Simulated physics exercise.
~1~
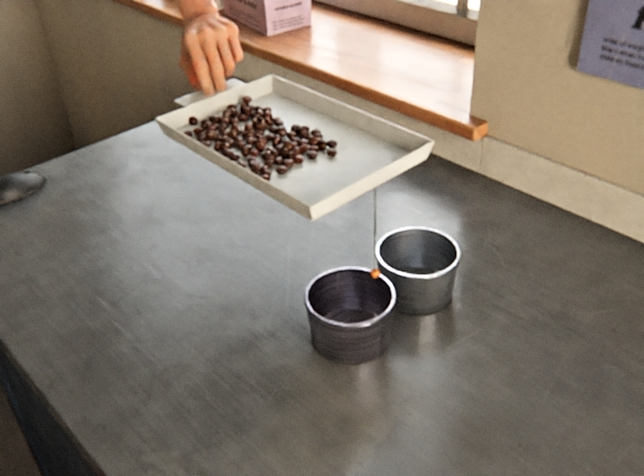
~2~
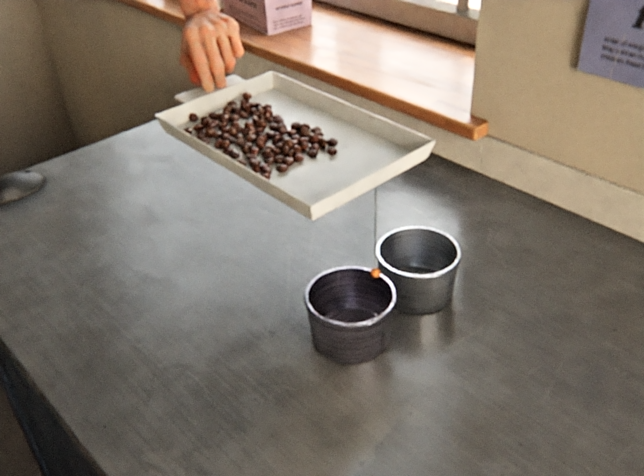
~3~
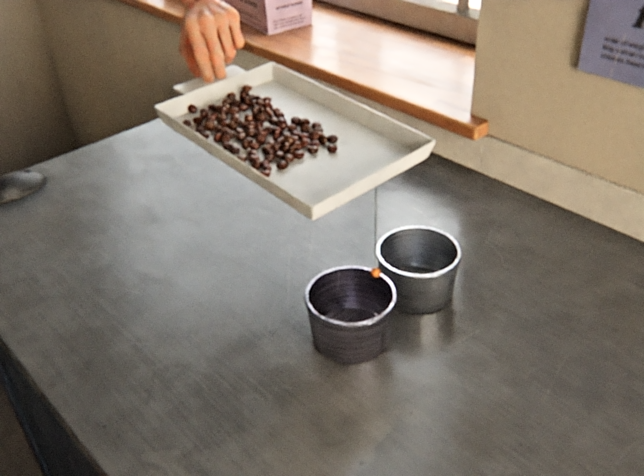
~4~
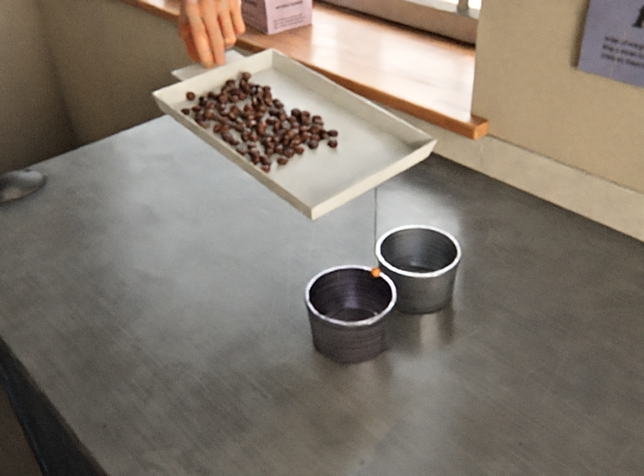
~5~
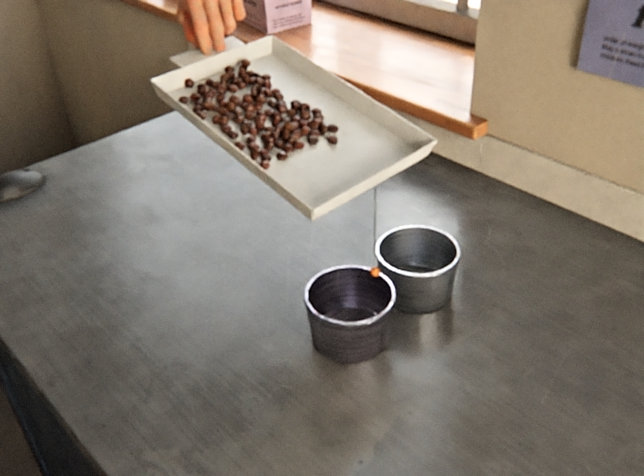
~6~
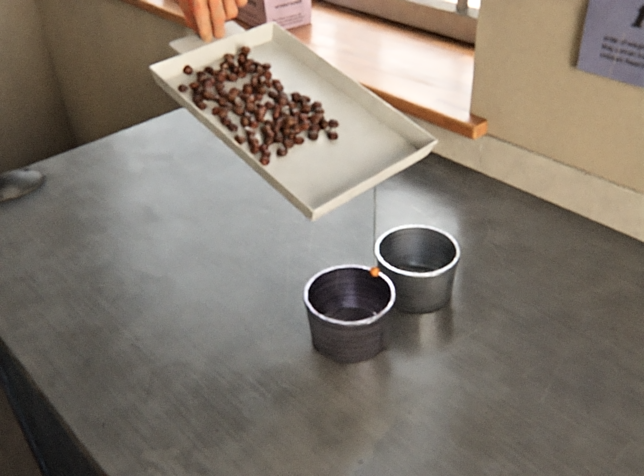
A hand slowly raises the back of a tray of dark brown pieces above two dishes.
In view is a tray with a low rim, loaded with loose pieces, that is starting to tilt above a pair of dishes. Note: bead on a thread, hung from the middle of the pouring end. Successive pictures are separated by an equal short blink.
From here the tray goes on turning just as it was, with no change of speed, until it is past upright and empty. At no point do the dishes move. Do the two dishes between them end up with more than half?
No, the greater share ends up outside the dishes.
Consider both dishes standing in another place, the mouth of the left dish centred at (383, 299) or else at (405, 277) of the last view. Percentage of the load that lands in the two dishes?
50 per cent the first time, 20 per cent the second time.
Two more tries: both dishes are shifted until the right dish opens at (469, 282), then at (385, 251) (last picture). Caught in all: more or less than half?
Well, in excess of half at the first spot and not up to half at the second.
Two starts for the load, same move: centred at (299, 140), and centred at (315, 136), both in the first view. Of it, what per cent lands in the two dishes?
You'd see roughly 10 per cent first and roughly 10 per cent second.
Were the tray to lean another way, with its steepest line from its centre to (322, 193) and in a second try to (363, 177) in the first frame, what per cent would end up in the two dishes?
Respectively close to 30 and 10 in a hundred.
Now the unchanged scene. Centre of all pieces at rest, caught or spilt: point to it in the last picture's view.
Centre at rest: Close to (403, 374).
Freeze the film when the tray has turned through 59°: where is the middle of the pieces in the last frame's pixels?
The load is centred near (352, 187).
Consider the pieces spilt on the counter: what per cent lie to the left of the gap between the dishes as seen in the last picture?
I'd put it at close to 30 per cent.
Shortly afterwards, tray tipped steeply; the bulk on the tray; a little in the air.
Next, tray tipped right over; near half on the tray; only a few in the left dish; near a quarter outside both; a little in the air.
Some moments later, tray tipped past a quarter turn; a little in the left dish; all but a few outside both.
In the end, tray tipped past a quarter turn; a little in the left dish; none at all in the right dish; all but a few outside both.
